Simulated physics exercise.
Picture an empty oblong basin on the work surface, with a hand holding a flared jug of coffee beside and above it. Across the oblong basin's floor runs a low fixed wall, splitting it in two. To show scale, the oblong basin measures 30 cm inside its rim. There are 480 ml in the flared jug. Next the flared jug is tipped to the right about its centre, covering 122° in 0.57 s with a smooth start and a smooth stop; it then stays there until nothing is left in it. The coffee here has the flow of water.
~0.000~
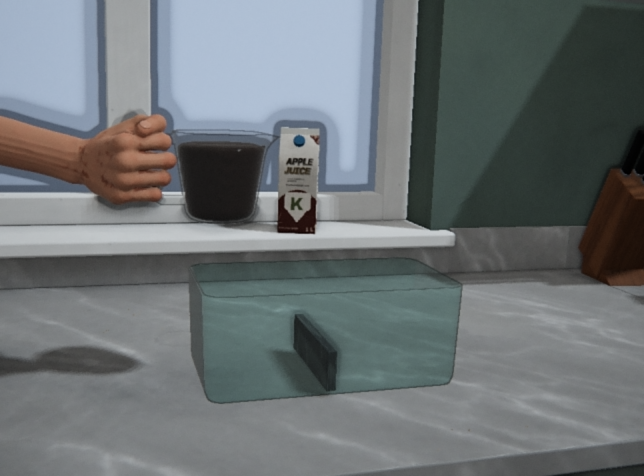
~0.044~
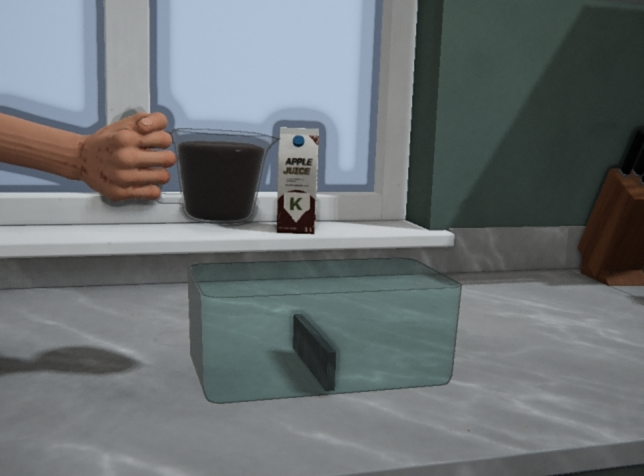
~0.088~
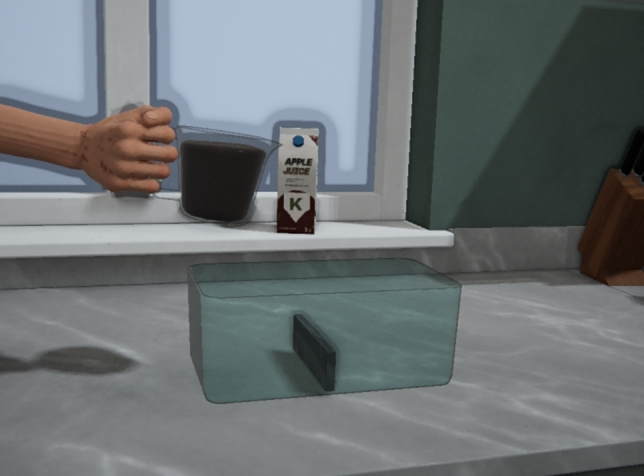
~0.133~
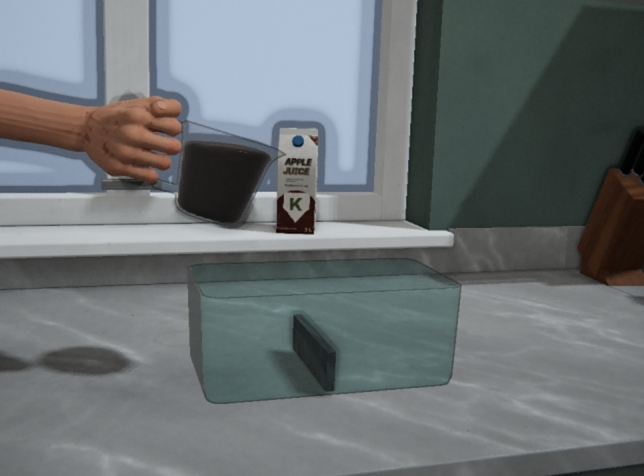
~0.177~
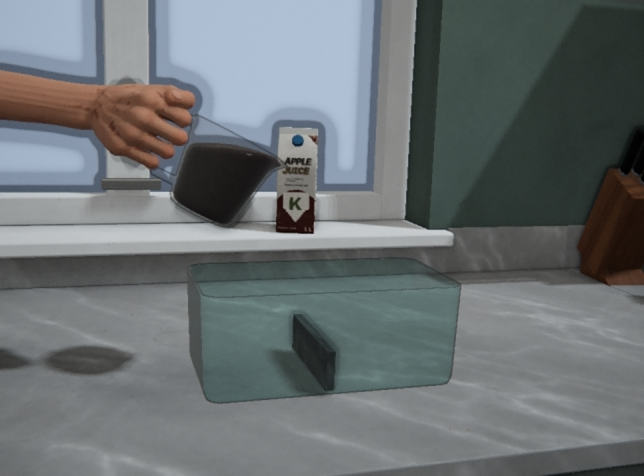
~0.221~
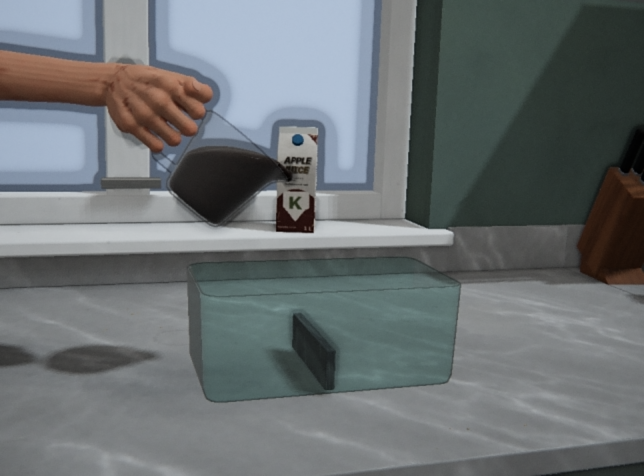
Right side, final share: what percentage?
35 per cent.
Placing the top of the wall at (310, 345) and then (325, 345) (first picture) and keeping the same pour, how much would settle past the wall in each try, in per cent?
Roughly 45 per cent, then 30 per cent.
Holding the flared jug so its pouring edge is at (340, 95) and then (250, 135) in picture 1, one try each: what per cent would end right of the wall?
Respectively about 90 and 5 percent.
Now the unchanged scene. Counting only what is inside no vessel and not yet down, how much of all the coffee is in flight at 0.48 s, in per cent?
Near 26 per cent of it all.
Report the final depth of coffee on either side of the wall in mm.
Depths: Left near 14 mm, right near 8 mm.
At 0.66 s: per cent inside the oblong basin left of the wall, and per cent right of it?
Lab note: Left near 64 %, right near 32.
Then, 0.48 s in, the tilt is 114° and 25 per cent is still to pour, 21 is left of the wall and 29 right of it.
Then, 0.66 s in, the tilt is 122° and 0 per cent is still to pour, 64 is left of the wall and 32 right of it.
Then, 0.86 s in, the tilt is 122° and 0 per cent is still to pour, 63 is left of the wall and 35 right of it.
Then, 1.07 s in, the tilt is 122° and 0 per cent is still to pour, 62 is left of the wall and 35 right of it.
Finally, 62 per cent lies left of the wall, 35 right of it and 2 outside.
